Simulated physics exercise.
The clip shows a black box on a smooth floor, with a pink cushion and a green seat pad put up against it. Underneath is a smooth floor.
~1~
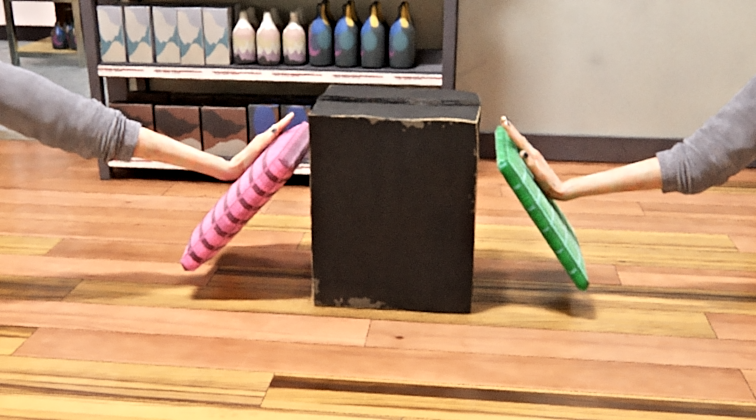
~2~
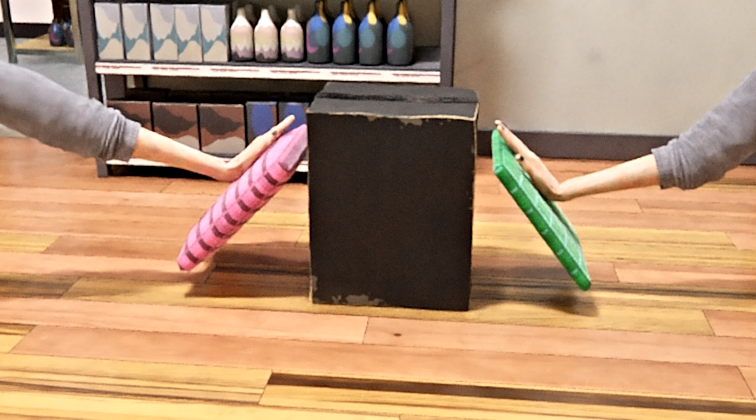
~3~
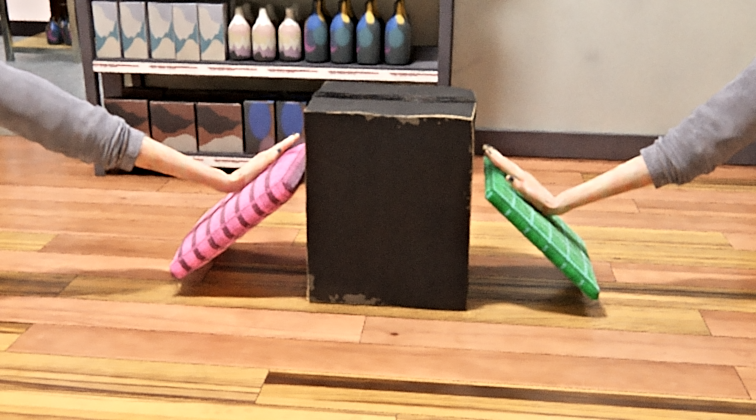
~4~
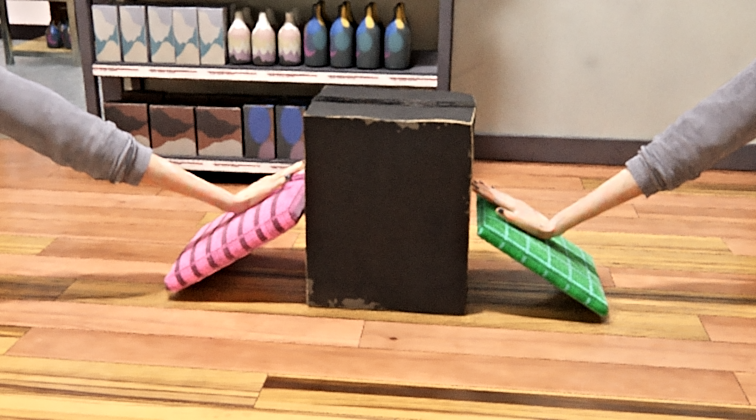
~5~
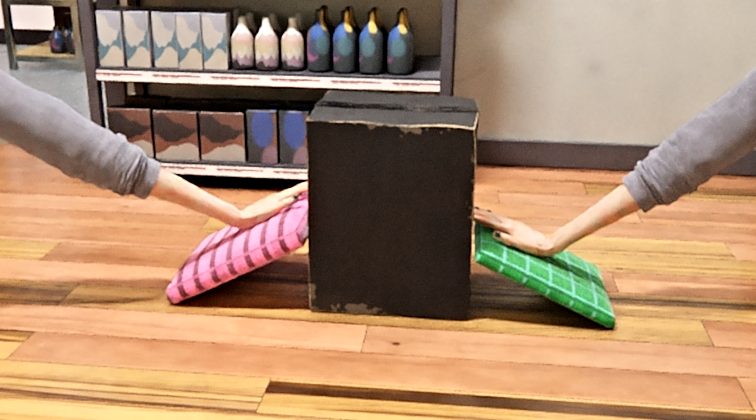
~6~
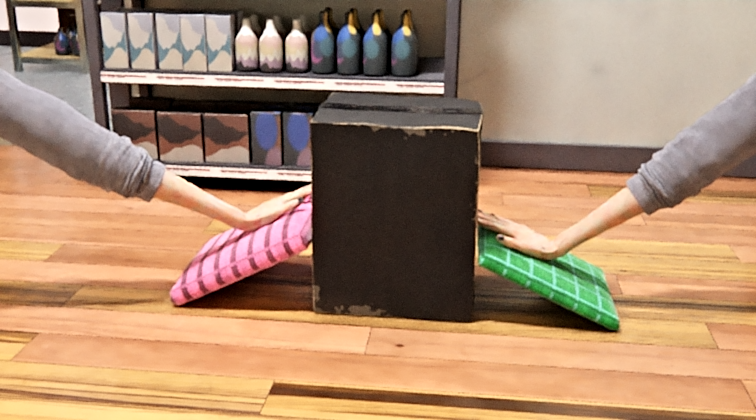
Pink cushion and green seat pad leaning on opposite sides of a black box, sliding down to low slants under two hands.
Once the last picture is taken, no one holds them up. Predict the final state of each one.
Final state: Pink cushion - lying down, green seat pad - lying down.
Then, 0.24 s on from there, cushion slipping down near (253, 262); seat pad flat on the floor near (550, 293).
Then, 0.44 s on from there, cushion flat on the floor near (247, 268); seat pad flat on the floor near (550, 292).
Then, 0.82 s on from there, cushion flat on the floor near (248, 269); seat pad flat on the floor near (550, 292).
In the end, cushion flat on the floor near (248, 269); seat pad flat on the floor near (550, 292). The pink cushion slides down flat and the green seat pad slips and lies down.
